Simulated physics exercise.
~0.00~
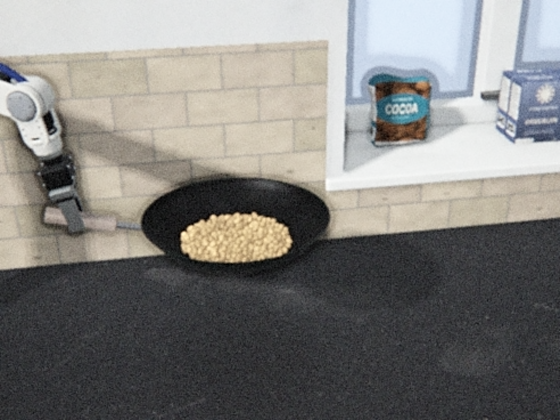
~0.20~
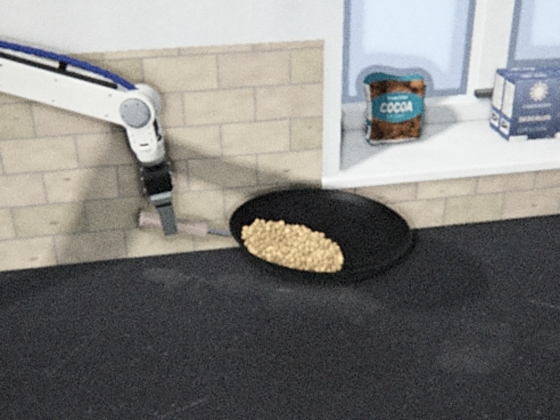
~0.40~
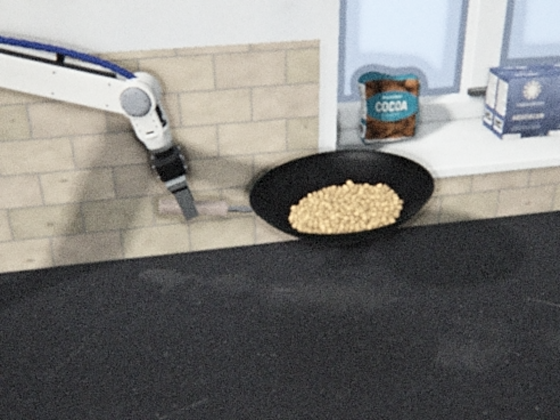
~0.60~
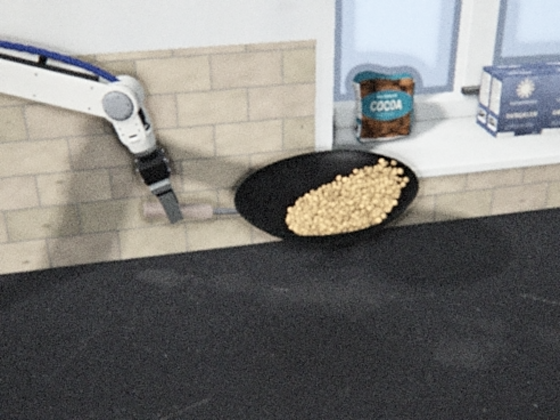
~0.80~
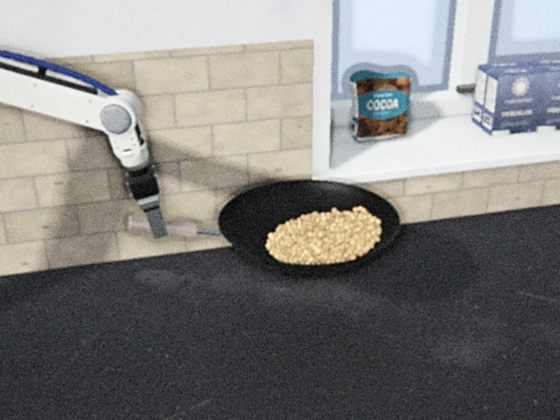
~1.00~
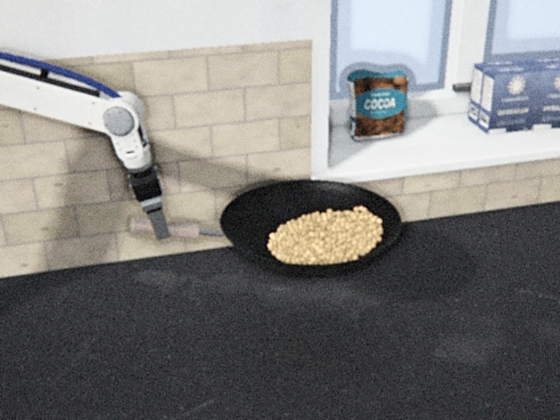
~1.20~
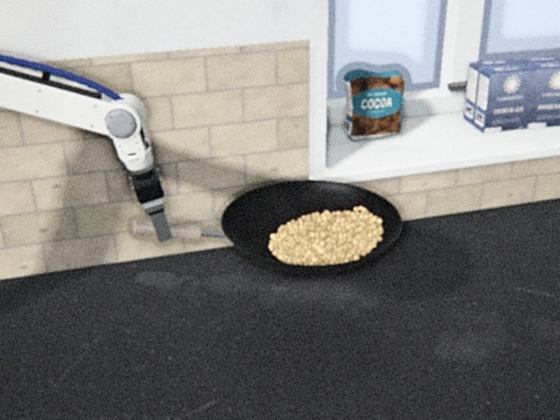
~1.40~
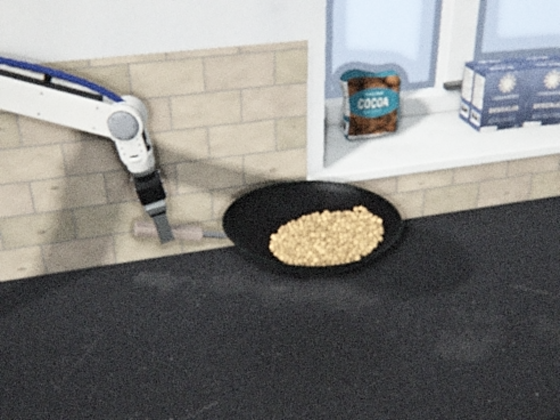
A white robot arm with a blue cable reaches in from the left, gripping the handle of a black wok that holds a heap of pale chickpeas, seen from the front above a dark speckled counter. Behind are beige tiles and, at right, a windowsill with a cocoa packet and a blue and white box. The arm carries the wok to the right, then lifts it, and the chickpeas slide toward the far right side. It draws back left and lowers. Finally the wok rests still and level, the heap inside and the counter looking clear.
